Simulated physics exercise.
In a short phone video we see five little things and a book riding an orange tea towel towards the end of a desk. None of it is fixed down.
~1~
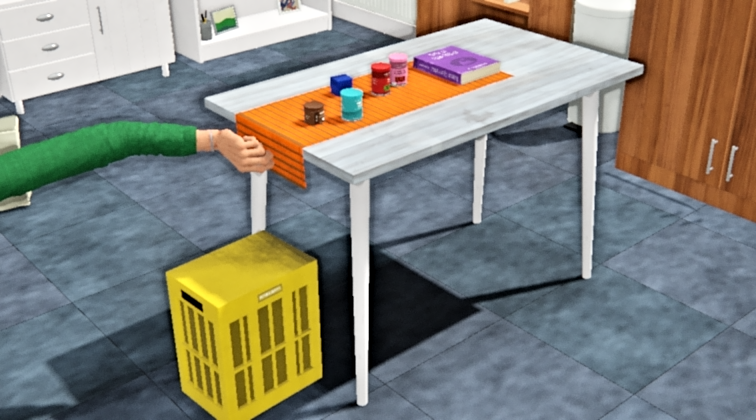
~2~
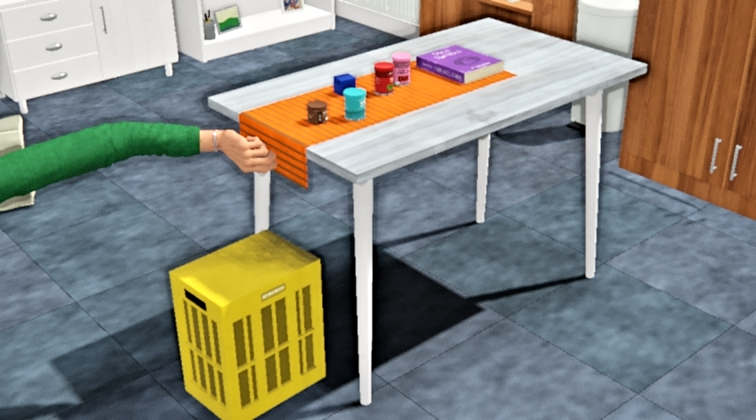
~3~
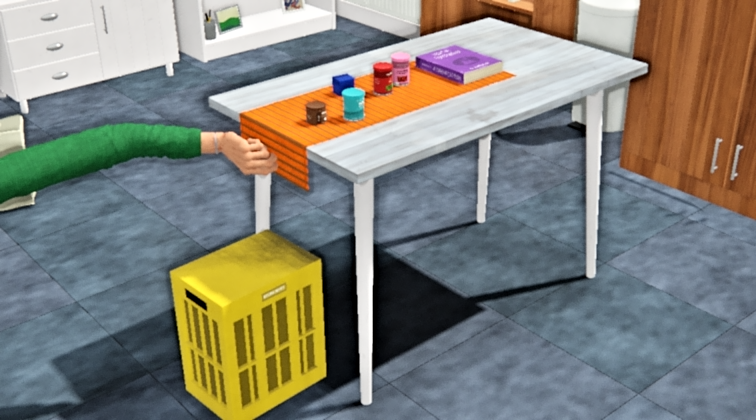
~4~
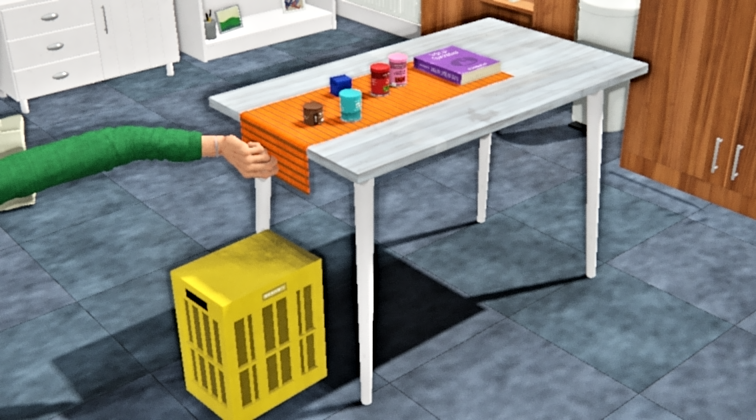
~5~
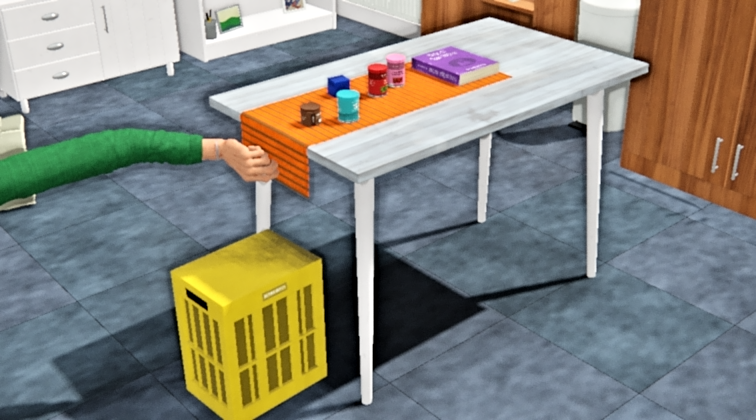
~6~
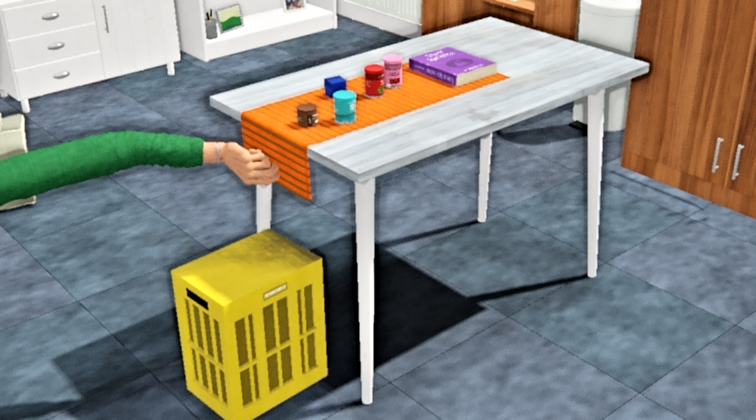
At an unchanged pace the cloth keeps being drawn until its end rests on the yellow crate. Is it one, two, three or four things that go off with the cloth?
Two go off with it.
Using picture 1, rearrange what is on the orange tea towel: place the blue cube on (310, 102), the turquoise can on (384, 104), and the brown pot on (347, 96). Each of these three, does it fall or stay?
As for the blue cube, it goes off; the turquoise can stays aboard; the brown pot stays aboard.
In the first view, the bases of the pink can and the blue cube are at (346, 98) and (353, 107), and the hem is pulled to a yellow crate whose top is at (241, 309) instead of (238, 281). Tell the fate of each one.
The pink can is lost; the blue cube is lost.
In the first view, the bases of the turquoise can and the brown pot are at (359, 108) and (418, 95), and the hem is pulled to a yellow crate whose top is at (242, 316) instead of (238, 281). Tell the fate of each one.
Result - the turquoise can comes off, and the brown pot stays put.
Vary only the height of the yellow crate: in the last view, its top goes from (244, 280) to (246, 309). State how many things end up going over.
That comes to 4.
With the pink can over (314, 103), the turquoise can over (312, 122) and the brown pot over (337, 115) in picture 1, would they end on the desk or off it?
The pink can tumbles off; the turquoise can tumbles off; the brown pot is carried off.
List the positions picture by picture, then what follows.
Hem (305, 190); brown pot (314, 104); turquoise can (352, 92); blue cube (341, 77); red can (381, 66); pink can (398, 56); top of the crate (238, 281), in the first picture.
Hem (308, 190); brown pot (317, 104), in the second picture.
Hem (309, 192); turquoise can (353, 92), in the third picture.
Hem (309, 195); blue cube (341, 78); top of the crate (243, 280), in the fourth picture.
Hem (309, 198); red can (377, 67), in the fifth picture.
Hem (312, 201); brown pot (307, 107); turquoise can (344, 94); blue cube (335, 79); red can (374, 67); pink can (393, 58), in the sixth picture.
Soon after, hem near (278, 222); brown pot gone.
After that, hem on the crate; brown pot and turquoise can gone.
In the end, hem on the crate; brown pot and turquoise can gone. The desk loses two.
